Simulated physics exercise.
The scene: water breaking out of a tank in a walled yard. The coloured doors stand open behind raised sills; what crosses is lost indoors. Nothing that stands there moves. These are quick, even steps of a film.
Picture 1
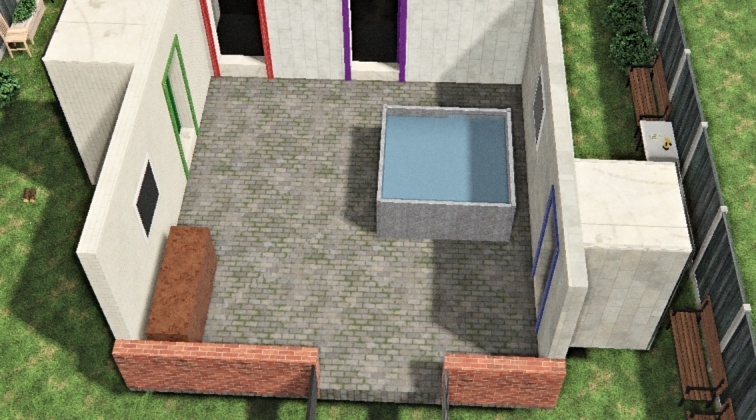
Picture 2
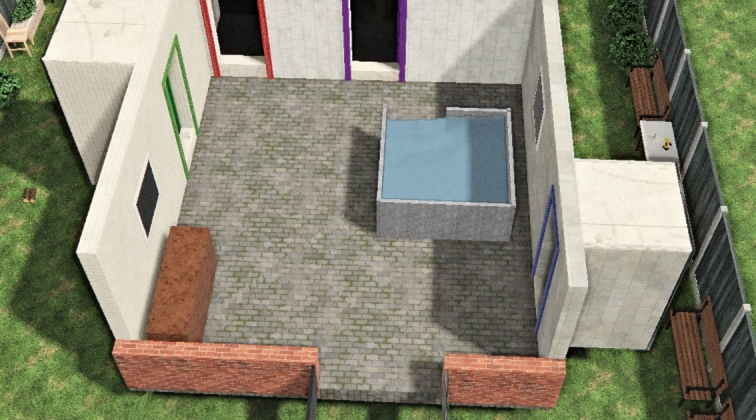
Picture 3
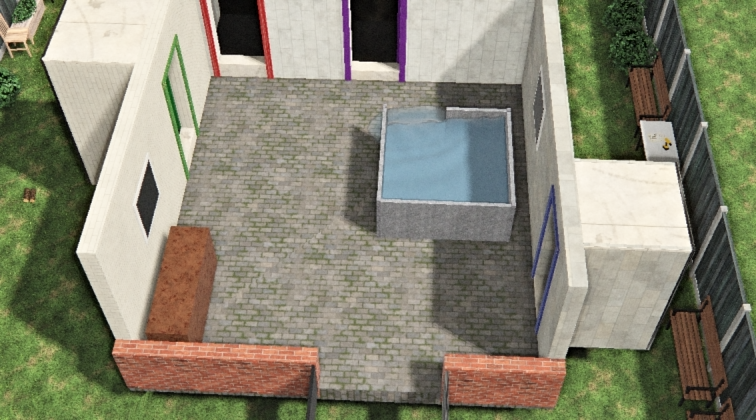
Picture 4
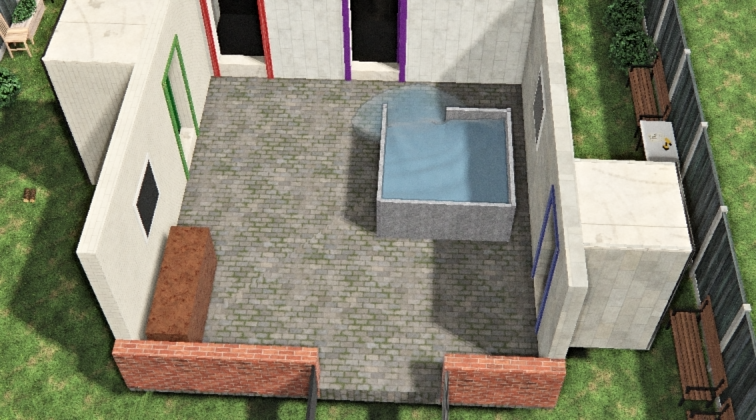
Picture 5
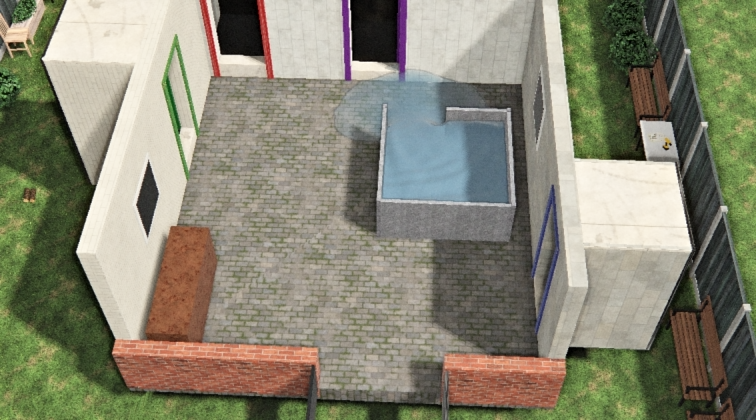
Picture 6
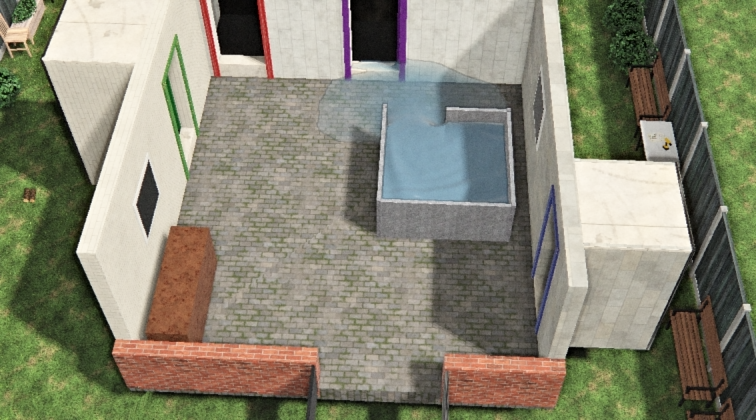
A grey-walled tank of blue water stands right of centre in a paved yard with pale walls, seen from high above by a still camera. Red and purple doorways open at the back, a green one at left, with a rusty-brown block and low brick walls nearer. The tank's far side opens, and water pours out, spreading thinly across the paving towards the back wall.
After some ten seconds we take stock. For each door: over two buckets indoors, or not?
One by one: The red door admits no more than that; the purple door lets in a lot; the green door admits no more than that; the blue door admits no more than that.
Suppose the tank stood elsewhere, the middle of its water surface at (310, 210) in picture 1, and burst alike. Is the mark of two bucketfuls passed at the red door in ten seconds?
My reading: Red door is over.
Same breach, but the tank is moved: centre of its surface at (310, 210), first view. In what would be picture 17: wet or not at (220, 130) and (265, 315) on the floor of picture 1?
In that order: Wet, no water.
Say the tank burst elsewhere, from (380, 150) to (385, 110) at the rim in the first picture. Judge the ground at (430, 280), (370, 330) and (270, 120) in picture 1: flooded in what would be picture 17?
One after the other: Not flooded, not flooded, wet.
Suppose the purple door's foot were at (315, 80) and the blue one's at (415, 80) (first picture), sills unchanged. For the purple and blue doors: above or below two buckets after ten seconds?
One by one: Purple lets less in, blue passes that mark.
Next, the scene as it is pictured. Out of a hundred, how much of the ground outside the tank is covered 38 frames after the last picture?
Near 80 in a hundred.
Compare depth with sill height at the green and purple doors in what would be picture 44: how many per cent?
Roughly 50 per cent, then 70 per cent.
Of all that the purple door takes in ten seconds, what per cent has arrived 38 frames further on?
Some 100 per cent.
A moment on, water covers 20 % of the floor; the red door wet at the sill, nothing in, the purple door over two buckets in, the green door not reached, the blue door not reached.
Next, water covers 30 % of the floor; the red door wet at the sill, nothing in, the purple door far over two buckets in, the green door wet at the sill, nothing in, the blue door not reached.
Then, water covers 50 % of the floor; the red door wet at the sill, nothing in, the purple door far over two buckets in, the green door wet at the sill, nothing in, the blue door wet at the sill, nothing in.
Later, water covers 80 % of the floor; the red door wet at the sill, nothing in, the purple door far over two buckets in, the green door wet at the sill, nothing in, the blue door wet at the sill, nothing in.
In the end, water covers 90 % of the floor; the red door wet at the sill, nothing in, the purple door far over two buckets in, the green door wet at the sill, nothing in, the blue door wet at the sill, nothing in.
